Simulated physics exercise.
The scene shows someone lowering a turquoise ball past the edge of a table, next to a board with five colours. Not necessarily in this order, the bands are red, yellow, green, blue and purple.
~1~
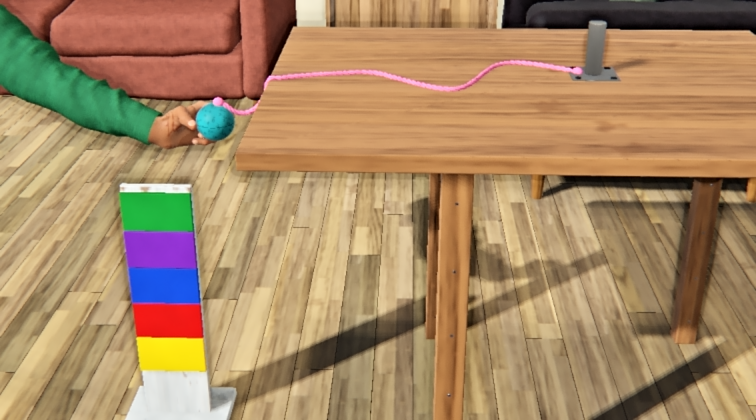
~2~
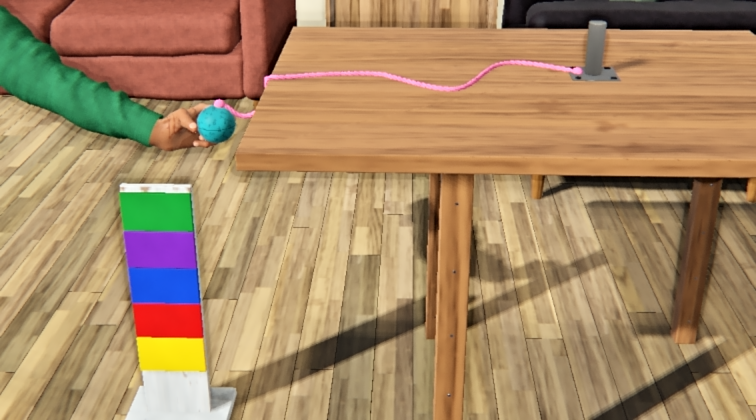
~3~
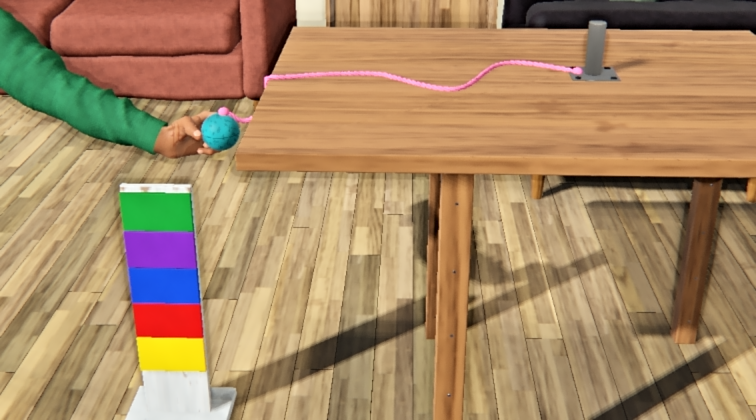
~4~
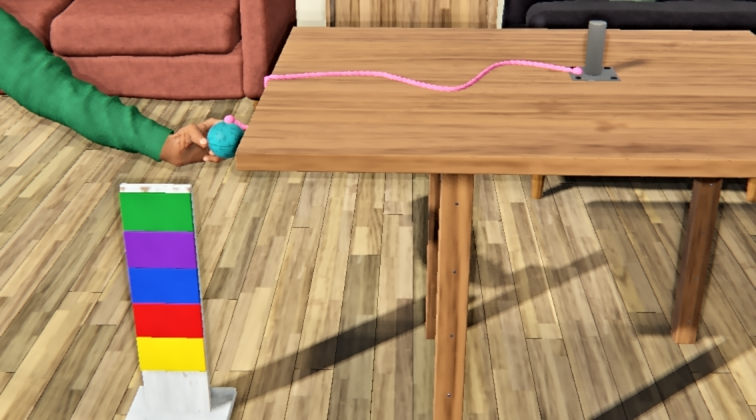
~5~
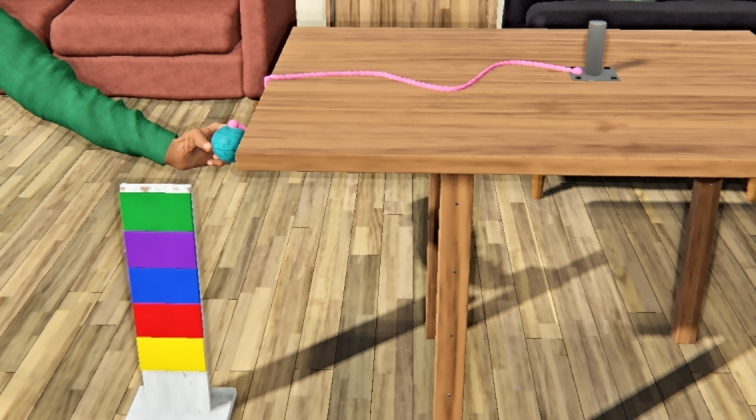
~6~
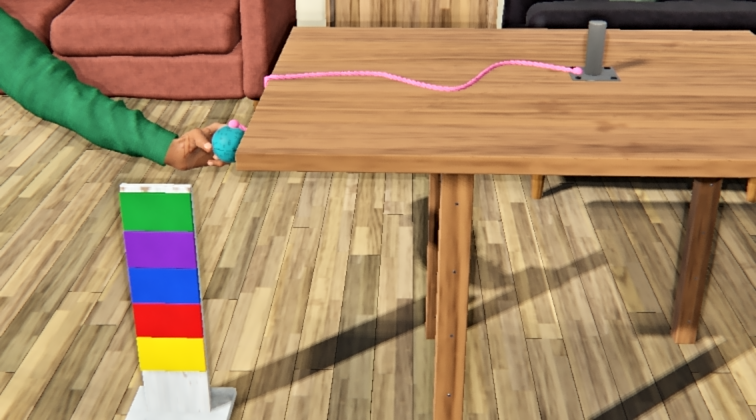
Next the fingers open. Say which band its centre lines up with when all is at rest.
It lines up with purple.
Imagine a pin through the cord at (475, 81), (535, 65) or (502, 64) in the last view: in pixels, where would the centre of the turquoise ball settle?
Approximately (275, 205), (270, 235) and (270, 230), respectively.
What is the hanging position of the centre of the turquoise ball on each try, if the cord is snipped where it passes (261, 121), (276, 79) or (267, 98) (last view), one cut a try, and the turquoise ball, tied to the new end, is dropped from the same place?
Taking them in turn, it's about (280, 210), then about (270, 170), and finally about (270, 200).
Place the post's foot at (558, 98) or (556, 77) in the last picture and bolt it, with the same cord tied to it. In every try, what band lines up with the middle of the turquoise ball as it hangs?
First case: Blue. Second case: Blue.
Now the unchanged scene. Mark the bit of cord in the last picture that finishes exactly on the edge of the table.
You'll find it somewhere near (342, 74).
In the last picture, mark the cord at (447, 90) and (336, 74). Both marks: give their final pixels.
I'd say about (385, 78) for one and about (267, 95) for the other.
A little later, ball near (270, 234); level with purple.
Next, ball near (273, 243); level with purple.
When it is over, ball near (271, 246); level with purple. The cord holds its middle at purple.
